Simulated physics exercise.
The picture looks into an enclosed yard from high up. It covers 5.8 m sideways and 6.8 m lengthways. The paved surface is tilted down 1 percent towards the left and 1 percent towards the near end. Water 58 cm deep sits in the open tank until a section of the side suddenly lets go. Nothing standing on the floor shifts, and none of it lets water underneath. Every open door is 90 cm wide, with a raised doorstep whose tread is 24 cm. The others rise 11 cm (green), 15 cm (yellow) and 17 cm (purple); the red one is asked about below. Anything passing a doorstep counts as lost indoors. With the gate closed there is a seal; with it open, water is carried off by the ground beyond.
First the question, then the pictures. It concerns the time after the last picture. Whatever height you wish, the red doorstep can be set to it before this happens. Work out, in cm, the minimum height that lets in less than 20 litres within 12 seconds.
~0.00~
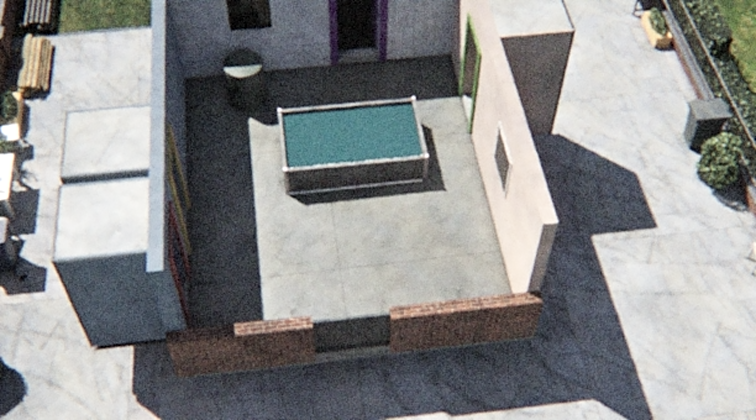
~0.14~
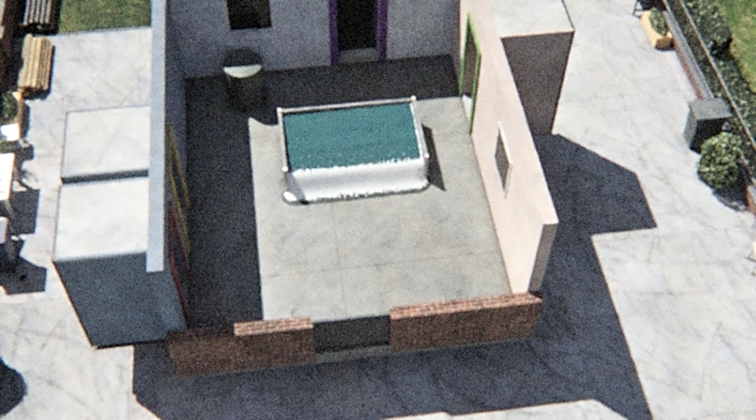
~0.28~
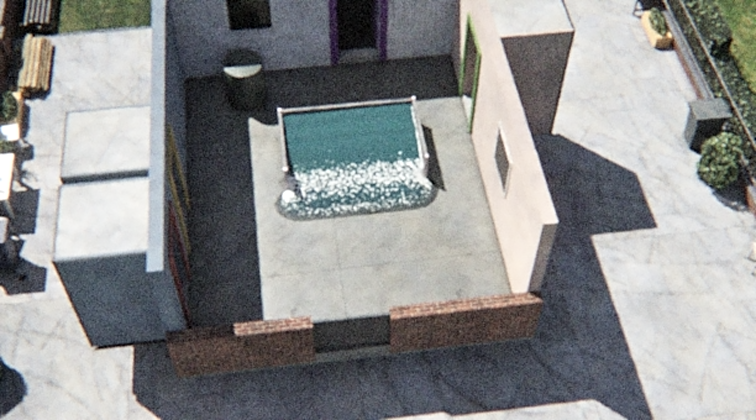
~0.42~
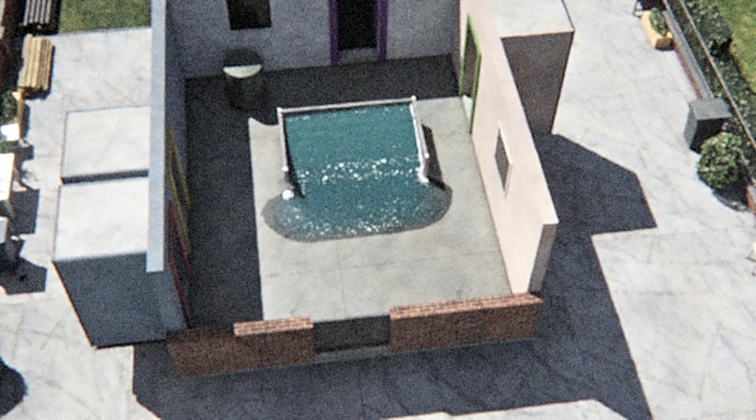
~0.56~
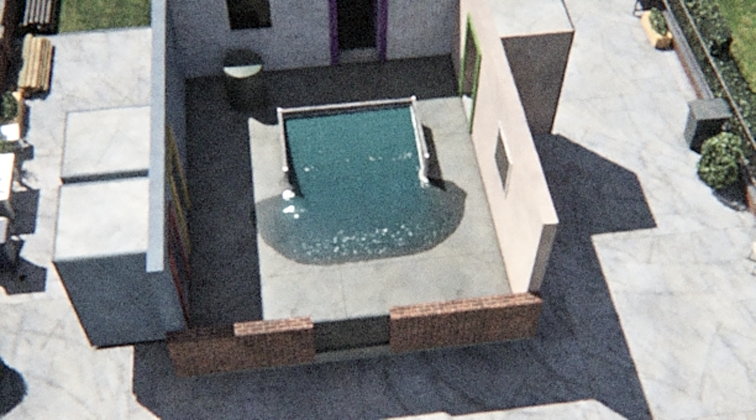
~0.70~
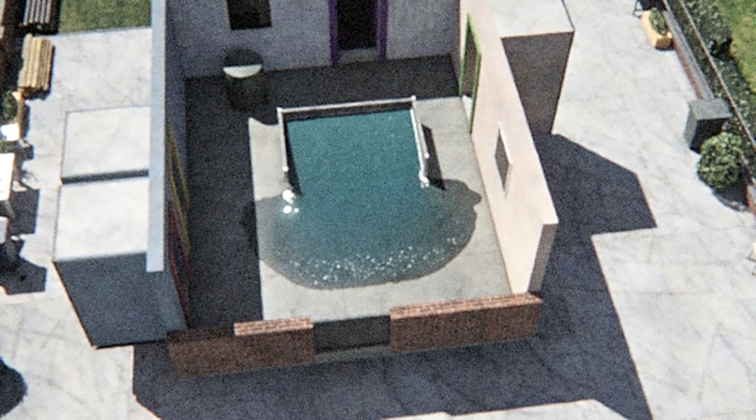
I would say 17 cm.
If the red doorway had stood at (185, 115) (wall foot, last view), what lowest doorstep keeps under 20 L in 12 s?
About 9.5 cm.
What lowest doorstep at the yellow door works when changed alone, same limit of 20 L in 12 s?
For yellow: Close to 7.0 cm.
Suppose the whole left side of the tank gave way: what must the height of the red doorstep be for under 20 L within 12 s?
The answer is some 10.0 cm.
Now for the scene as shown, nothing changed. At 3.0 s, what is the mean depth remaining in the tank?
The mean depth is about 9 cm.
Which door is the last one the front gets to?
Last: Purple.
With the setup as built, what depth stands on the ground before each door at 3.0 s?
Lab note, depth in cm: Red 21; green 0; yellow 1; purple 0.
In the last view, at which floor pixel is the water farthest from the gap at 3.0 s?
Pixel close to (190, 356).
After 1.4 s water covers 45 % of the floor, deepest (36 cm) near (377, 334); it has not reached the red door.
After 3.0 s water covers 50 % of the floor, deepest (36 cm) near (190, 356); 21 cm at the red door, 8 litres in over its 8 cm doorstep.
After 12.0 s water covers 100 % of the floor, deepest (10 cm) near (206, 163); 9 cm at the red door, 188 litres in over its 8 cm doorstep.
At the red door as built, the water arrived by 1.9 s and peaked near 21 cm at 3.0 s.
Run again over the same 12 s with other heights there, 48 litres in over 14 cm, 13 litres over 19 cm. The limit of 20 litres is kept from about 17 cm up.
